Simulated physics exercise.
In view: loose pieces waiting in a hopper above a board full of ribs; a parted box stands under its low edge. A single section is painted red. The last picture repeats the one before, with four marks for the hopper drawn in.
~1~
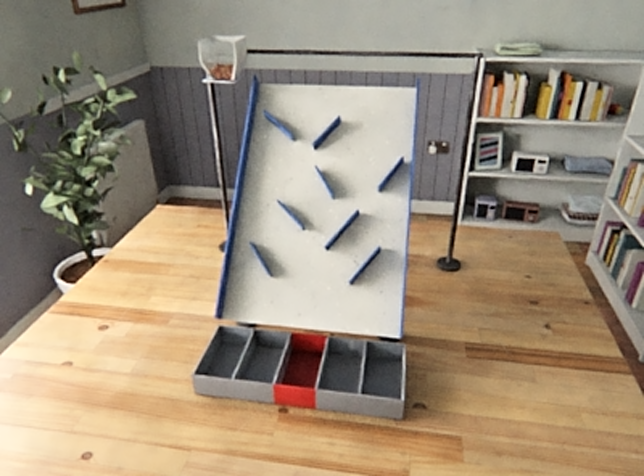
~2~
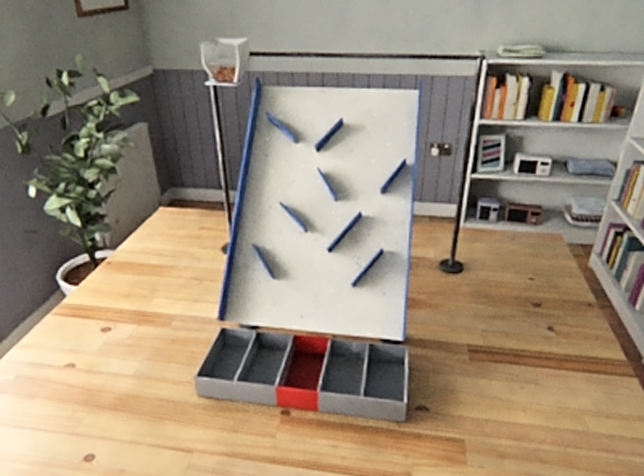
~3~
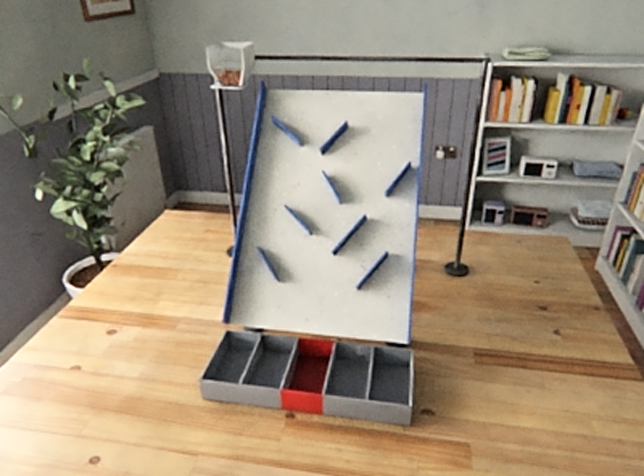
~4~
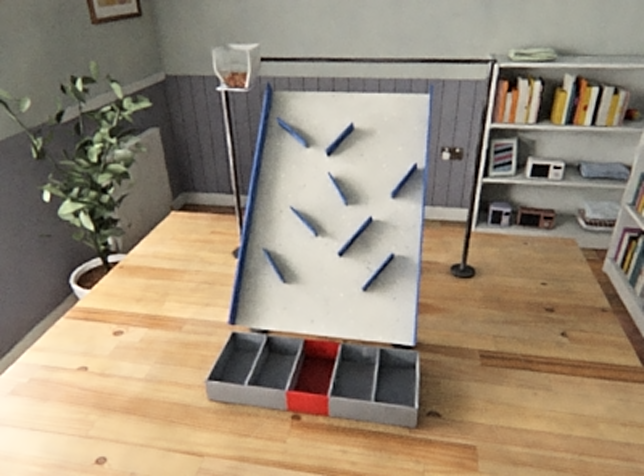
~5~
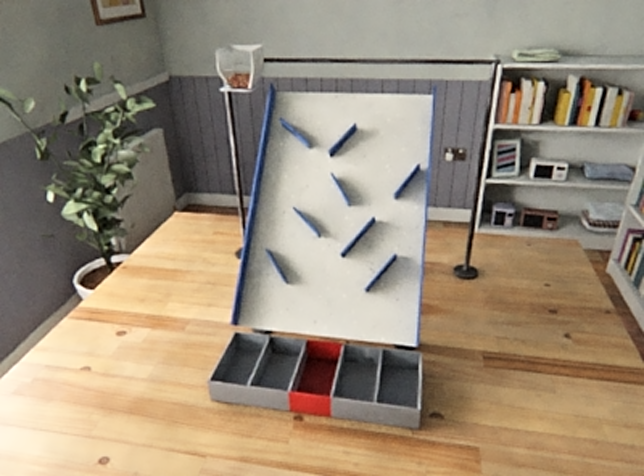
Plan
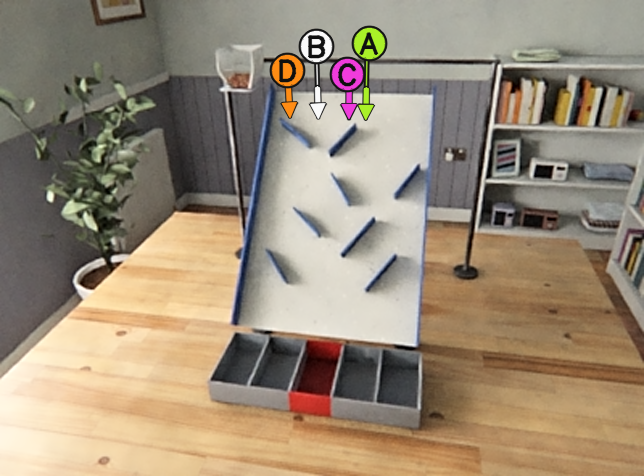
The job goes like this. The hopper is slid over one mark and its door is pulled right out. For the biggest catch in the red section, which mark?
It is B.
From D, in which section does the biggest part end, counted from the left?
The third.
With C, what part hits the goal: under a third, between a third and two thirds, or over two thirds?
It is between a third and two thirds.
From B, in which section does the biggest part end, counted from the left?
The third from the left.
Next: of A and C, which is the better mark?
Here it is mark C.
On the marked copy, mark A meets the board at (365, 114); mark B meets the board at (318, 112); mark C meets the board at (349, 113); mark D meets the board at (289, 112).
If A is chosen, about a quarter in the red section, about two thirds in other sections.
If B is chosen, most in the red section, a small part in other sections.
If C is chosen, about two thirds in the red section, about a third in other sections.
If D is chosen, about half in the red section, about a third in other sections, a small part outside the box.
